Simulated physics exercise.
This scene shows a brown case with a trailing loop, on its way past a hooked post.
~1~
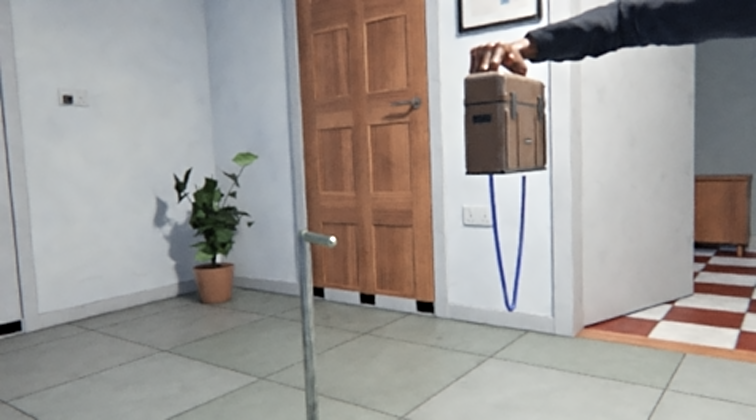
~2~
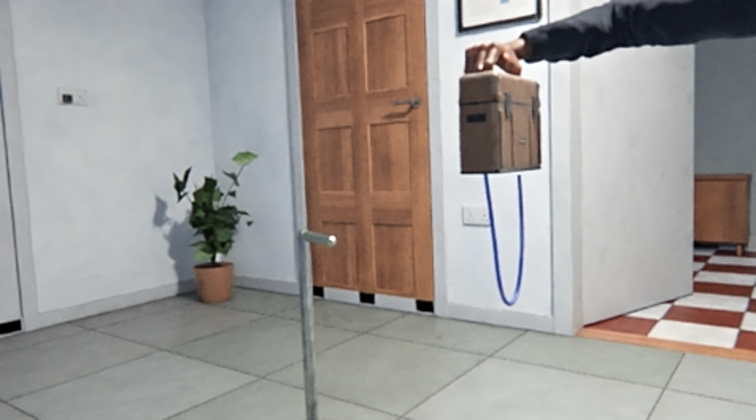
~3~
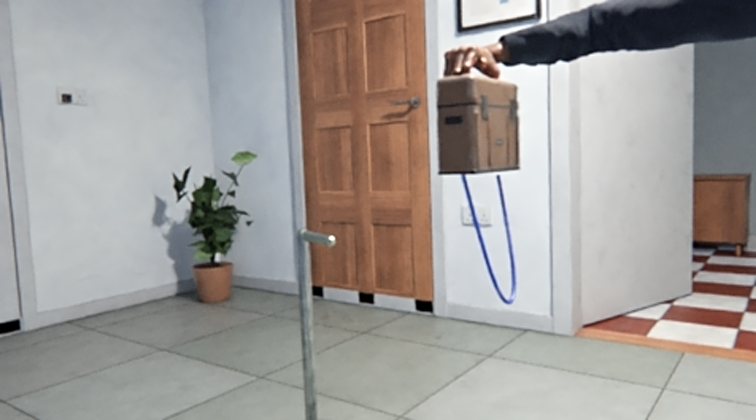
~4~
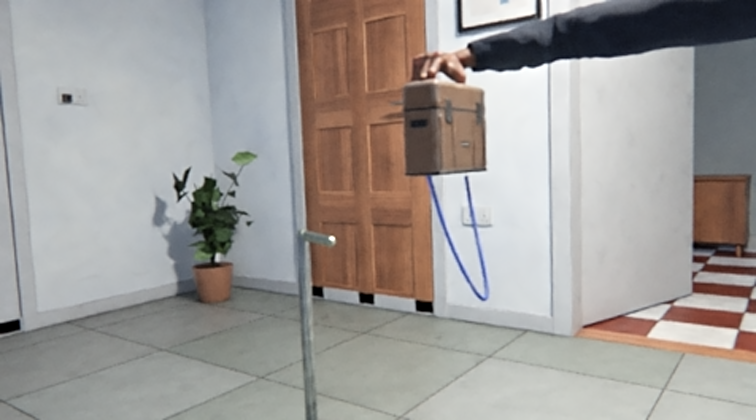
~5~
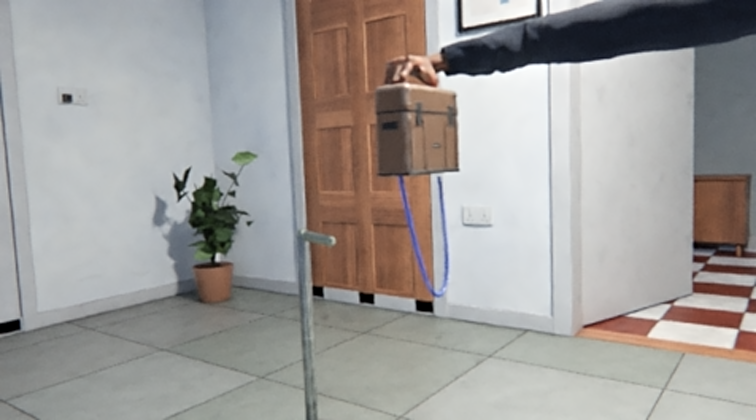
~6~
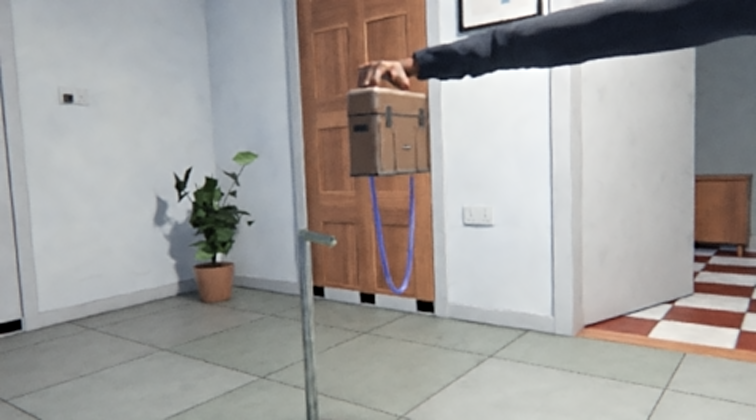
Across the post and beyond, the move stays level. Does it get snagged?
Yes.
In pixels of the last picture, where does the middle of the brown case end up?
When everything has stopped, it's close to pixel (247, 144).
Then, 0.24 s past the final frame, case nearing the post near (355, 136).
Then, 0.64 s past the final frame, case over the post near (302, 140).
Then, 1.02 s past the final frame, case past the post near (258, 143).
When it is over, case past the post near (247, 144); loop tight round the post, hand stopped. The brown case snags on the hook.
